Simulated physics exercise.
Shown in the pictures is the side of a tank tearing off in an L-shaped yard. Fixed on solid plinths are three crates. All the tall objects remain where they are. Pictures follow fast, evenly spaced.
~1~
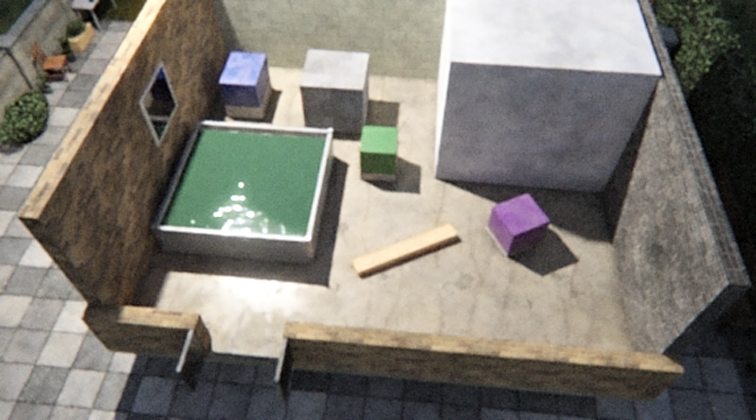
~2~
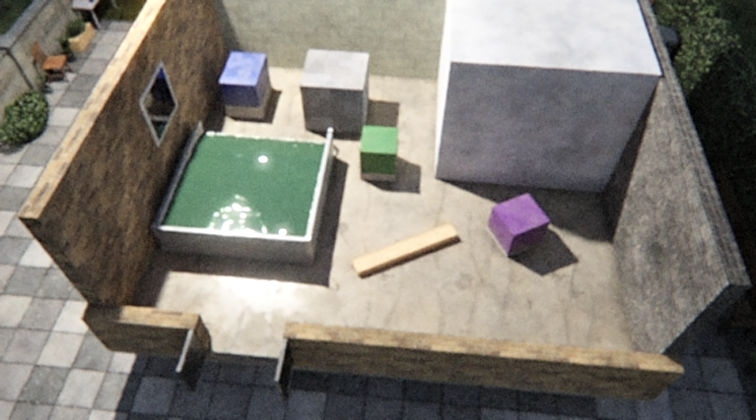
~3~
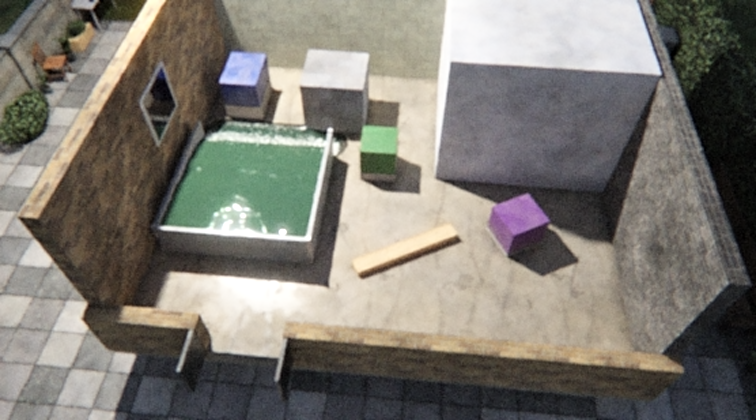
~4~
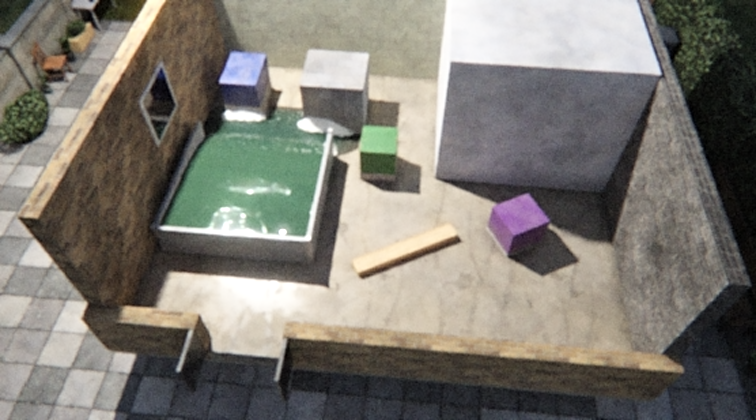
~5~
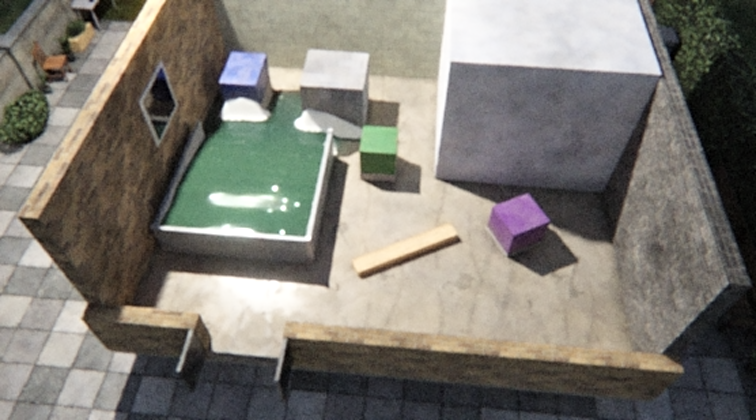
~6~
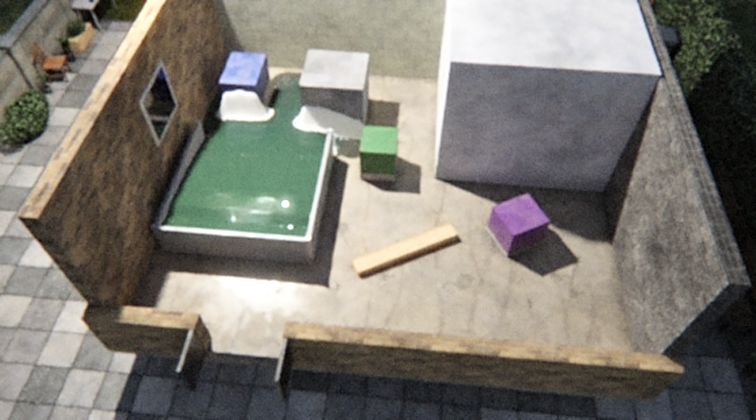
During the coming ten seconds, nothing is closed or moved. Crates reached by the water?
My prediction: I expect the blue crate to get touched; I expect the purple crate to get touched; I expect the green crate to get touched.
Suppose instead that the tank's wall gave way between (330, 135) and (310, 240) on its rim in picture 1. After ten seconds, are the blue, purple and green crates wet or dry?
Then blue is untouched, purple gets flooded and green gets flooded.
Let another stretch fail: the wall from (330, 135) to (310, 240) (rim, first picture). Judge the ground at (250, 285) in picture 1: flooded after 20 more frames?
Outcome: Untouched.
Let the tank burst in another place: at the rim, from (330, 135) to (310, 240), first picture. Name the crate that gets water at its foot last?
The blue crate comes last.
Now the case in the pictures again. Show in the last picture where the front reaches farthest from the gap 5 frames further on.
Close to (436, 124).
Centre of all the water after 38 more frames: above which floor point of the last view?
Close to (317, 168).
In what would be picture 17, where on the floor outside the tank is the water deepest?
It should be roughly at (222, 84).
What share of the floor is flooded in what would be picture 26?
Roughly 45 %.
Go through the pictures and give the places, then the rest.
The tank at (249, 179) is whole and still, in the first frame.
Water pours out on the tank's far side and has run to a hidden place, in the second frame.
Water pours out on the tank's far side and has run to a hidden place, in the third frame.
The front is at (358, 135), out from the gap on the tank's far side, in the fourth frame.
Water pours out on the tank's far side and has run to a hidden place, in the fifth frame.
Water pours out on the tank's far side and has run to a hidden place, in the sixth frame.
A moment on, water covers 20 % of the floor; the blue crate water round its plinth, the purple crate not reached, the green crate water round its plinth.
Next, water covers 35 % of the floor; the blue crate water round its plinth, the purple crate not reached, the green crate water round its plinth.
Then, water covers 45 % of the floor; the blue crate water round its plinth, the purple crate water round its plinth, the green crate water round its plinth.
Later, water covers 70 % of the floor; the blue crate water round its plinth, the purple crate water round its plinth, the green crate water round its plinth.
In the end, water covers 95 % of the floor; the blue crate was topped, the purple crate was topped, the green crate was topped.
